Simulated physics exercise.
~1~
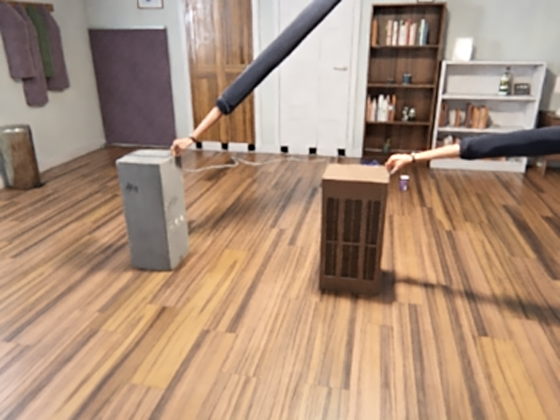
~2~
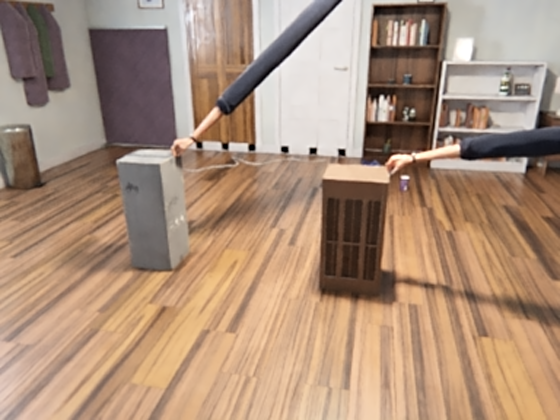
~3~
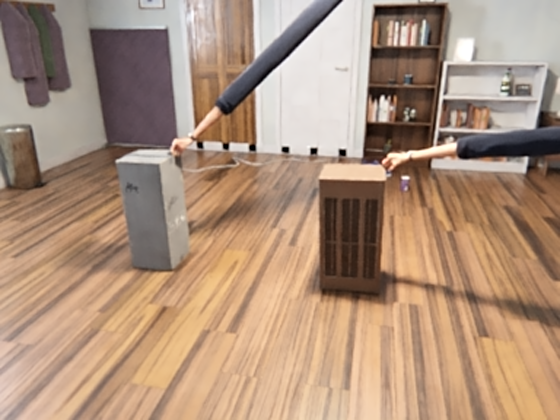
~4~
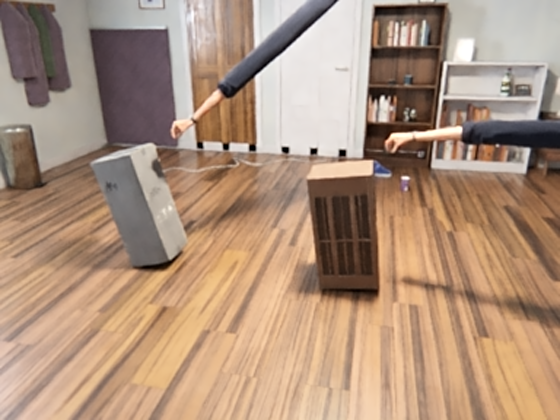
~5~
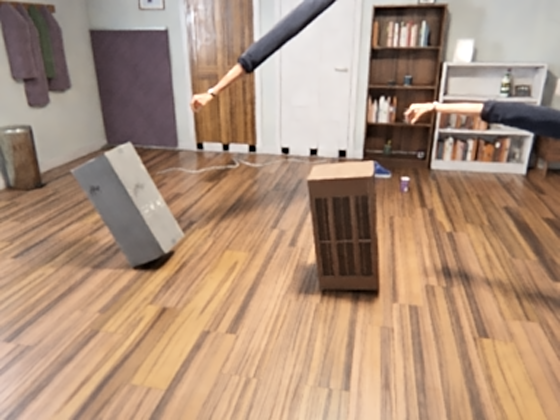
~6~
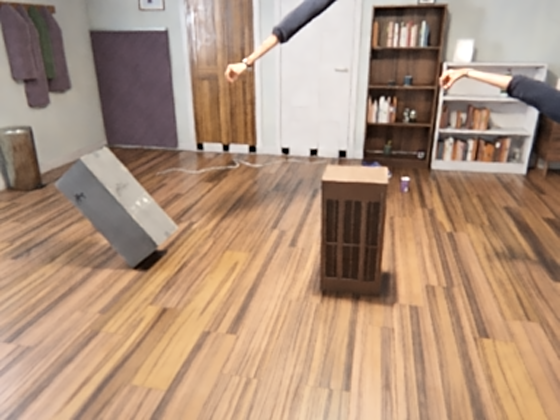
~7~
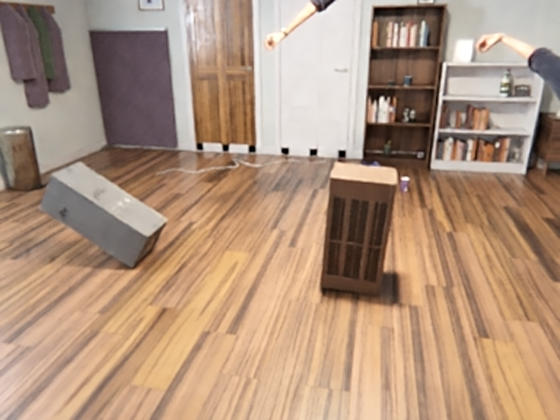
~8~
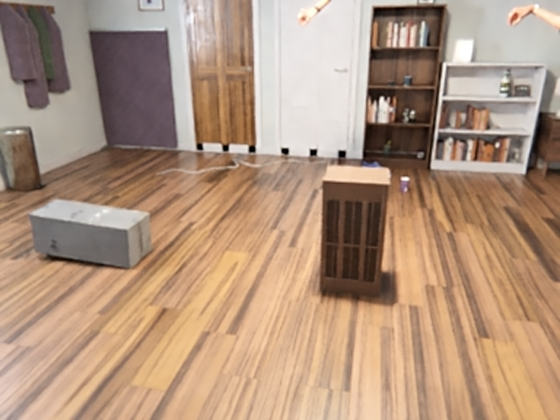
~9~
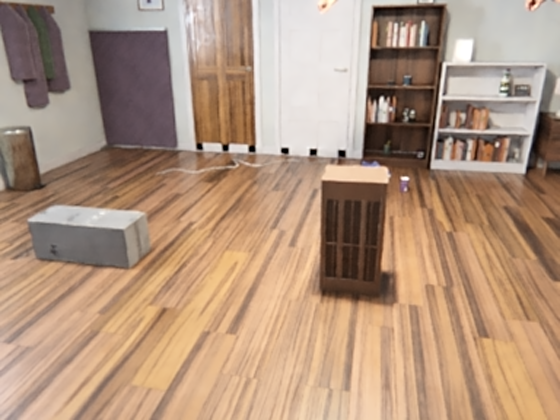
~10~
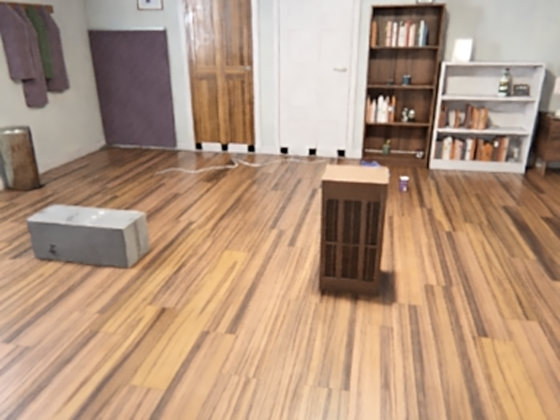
In a room with a striped wooden floor, a door and two bookcases along the back wall, a grey box and a brown crate stand upright, each held at the top by a hand. The hands let go and draw back, leaving both objects tilting to the left. The grey box leans farther and farther, while the brown crate rocks back toward upright and wobbles slightly. The grey box topples onto its side at the left as the arms withdraw out of view. At the end, it lies still, and the brown crate stands upright.
